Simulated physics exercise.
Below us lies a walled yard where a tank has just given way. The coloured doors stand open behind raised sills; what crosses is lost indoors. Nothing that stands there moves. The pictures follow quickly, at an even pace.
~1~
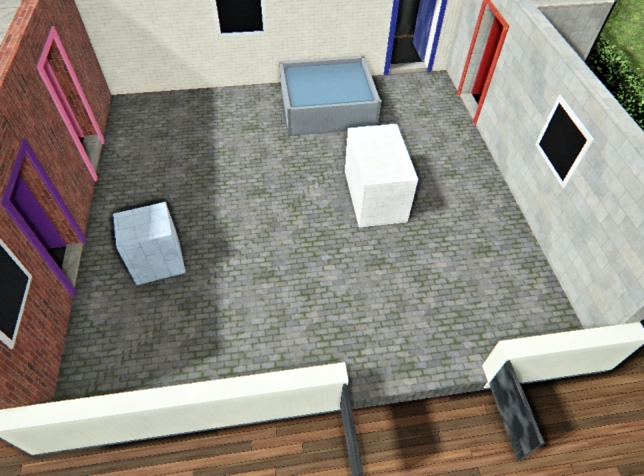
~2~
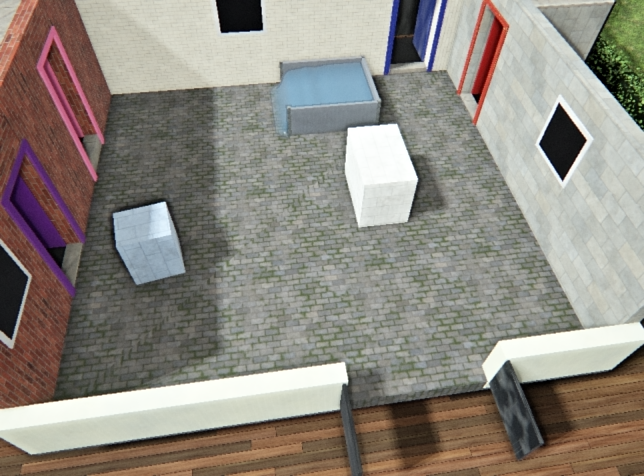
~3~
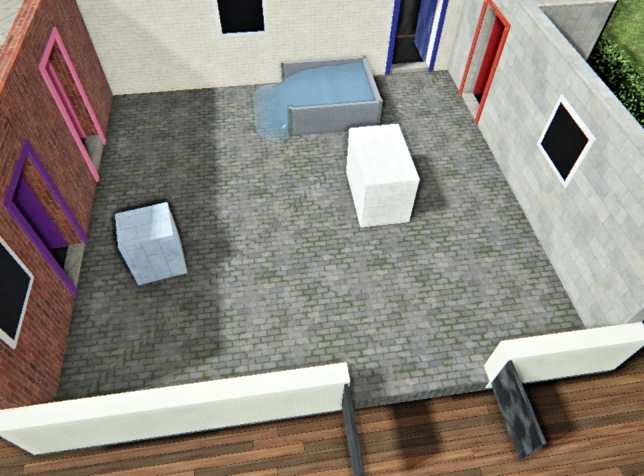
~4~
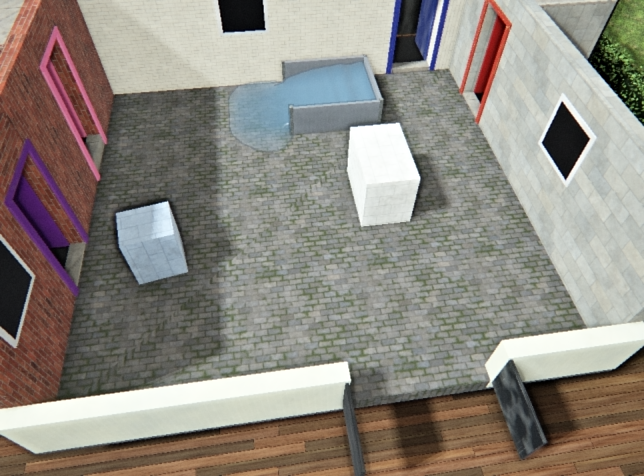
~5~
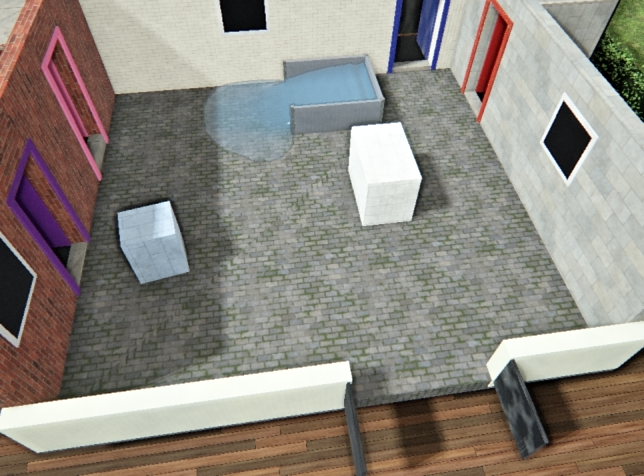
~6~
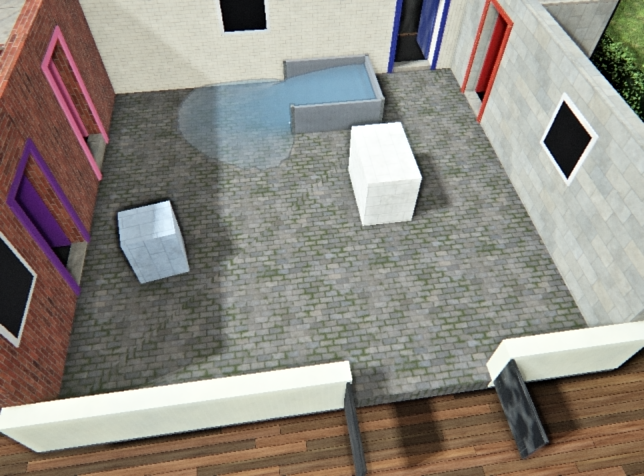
A walled yard with coloured doors held a grey water tank near the back wall, then its left side gave way and water poured out, spreading leftward across the paving in a widening rounded pool.
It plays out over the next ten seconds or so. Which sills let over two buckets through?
One by one: The pink door admits no more than that; the red door admits no more than that; the purple door lets in a lot; the blue door admits no more than that.
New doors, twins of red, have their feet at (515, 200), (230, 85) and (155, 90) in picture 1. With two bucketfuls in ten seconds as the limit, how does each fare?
In that order: Is under, floods, passes that mark.
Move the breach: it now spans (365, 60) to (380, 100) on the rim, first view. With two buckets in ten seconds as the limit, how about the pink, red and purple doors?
Then: Pink is under, red takes more, purple keeps below it.
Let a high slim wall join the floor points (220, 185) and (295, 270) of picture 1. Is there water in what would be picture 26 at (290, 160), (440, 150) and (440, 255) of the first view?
In turn: No water, dry, not flooded.
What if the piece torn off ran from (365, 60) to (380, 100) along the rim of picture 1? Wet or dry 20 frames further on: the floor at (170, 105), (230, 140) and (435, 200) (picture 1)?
One after the other: Clear, dry, flooded.
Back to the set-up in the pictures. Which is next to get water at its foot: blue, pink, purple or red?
That is the one in pink.
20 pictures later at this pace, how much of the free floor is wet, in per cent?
Some 30 per cent.
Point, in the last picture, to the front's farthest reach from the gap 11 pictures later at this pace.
At about (93, 220).
A moment on, water covers 20 % of the floor; the pink door wet at the sill, nothing in, the red door not reached, the purple door not reached, the blue door not reached.
Next, water covers 25 % of the floor; the pink door wet at the sill, nothing in, the red door not reached, the purple door not reached, the blue door not reached.
Then, water covers 30 % of the floor; the pink door wet at the sill, nothing in, the red door not reached, the purple door under two buckets in, the blue door not reached.
Later, water covers 50 % of the floor; the pink door wet at the sill, nothing in, the red door not reached, the purple door over two buckets in, the blue door not reached.
In the end, water covers 75 % of the floor; the pink door wet at the sill, nothing in, the red door not reached, the purple door over two buckets in, the blue door not reached.
